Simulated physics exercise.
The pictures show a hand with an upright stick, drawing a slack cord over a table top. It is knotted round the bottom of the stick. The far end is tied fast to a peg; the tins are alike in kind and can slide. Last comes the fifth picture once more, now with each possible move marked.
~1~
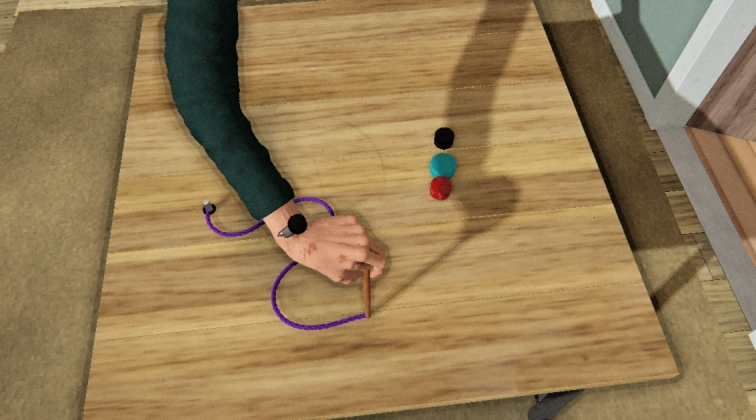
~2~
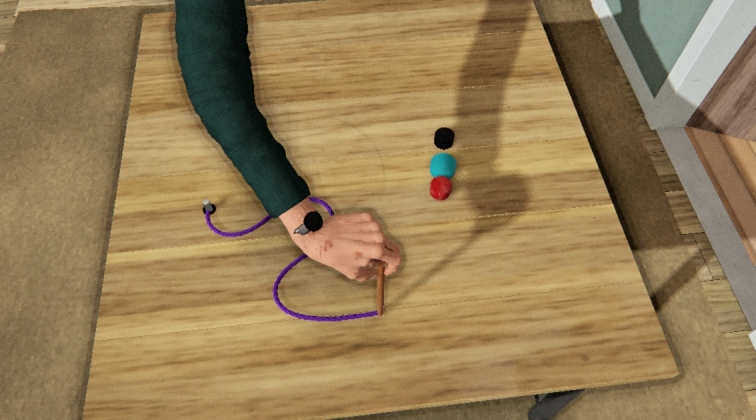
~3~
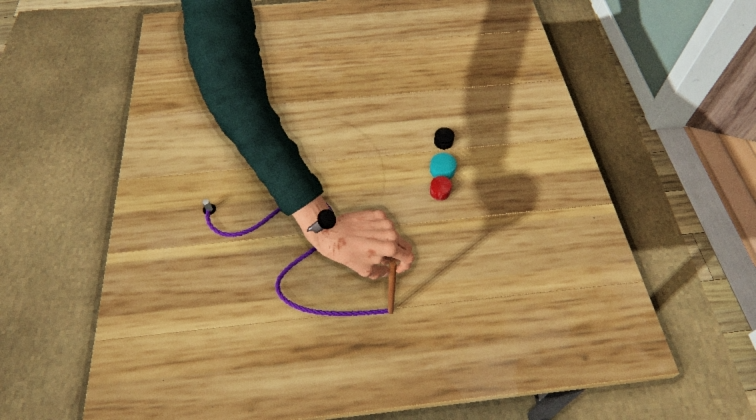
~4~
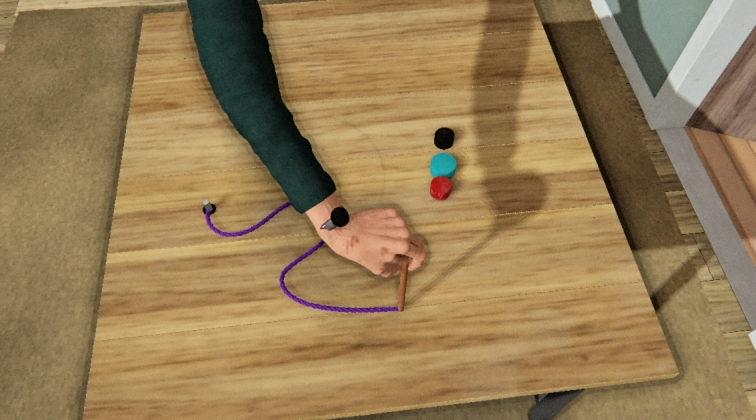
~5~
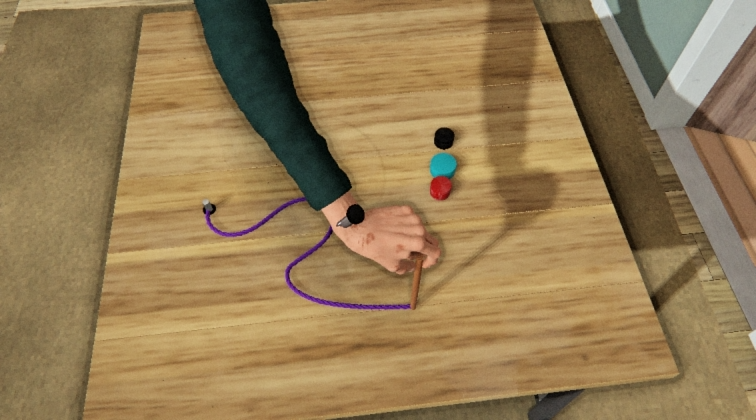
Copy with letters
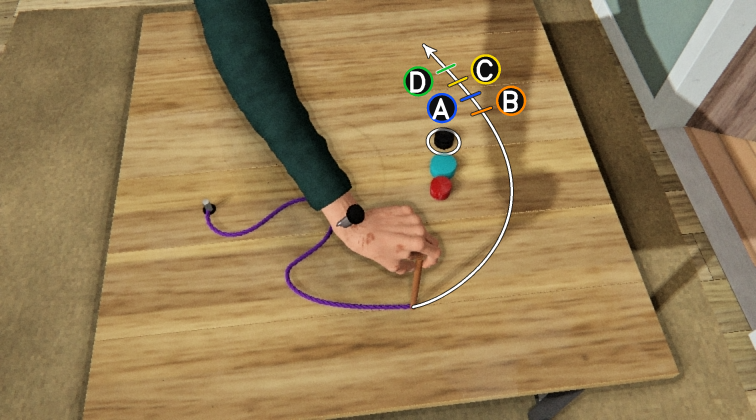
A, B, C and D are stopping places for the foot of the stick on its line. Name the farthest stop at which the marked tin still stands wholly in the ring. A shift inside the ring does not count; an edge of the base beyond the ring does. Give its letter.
Stop at C.
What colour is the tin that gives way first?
Red.
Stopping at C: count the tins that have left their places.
By then, two.
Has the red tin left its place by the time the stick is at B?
No.
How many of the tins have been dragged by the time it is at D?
Three.
On the marked copy, A at (471, 96); B at (482, 111); C at (458, 82); D at (446, 69); the ring at (444, 142); the route from (413, 307) via (509, 167) to (424, 45).
Following C. Soon after the start, foot of the stick (501, 237); black tin (444, 139).
Later, foot of the stick (501, 144); black tin (444, 139).
In the end, foot of the stick (458, 82); red tin (418, 171); turquoise tin (431, 156); black tin (444, 139); the black tin is still in its ring.
As for the rest, A is safe but short; B is safe but short; D drags the ringed tin to (432, 133).
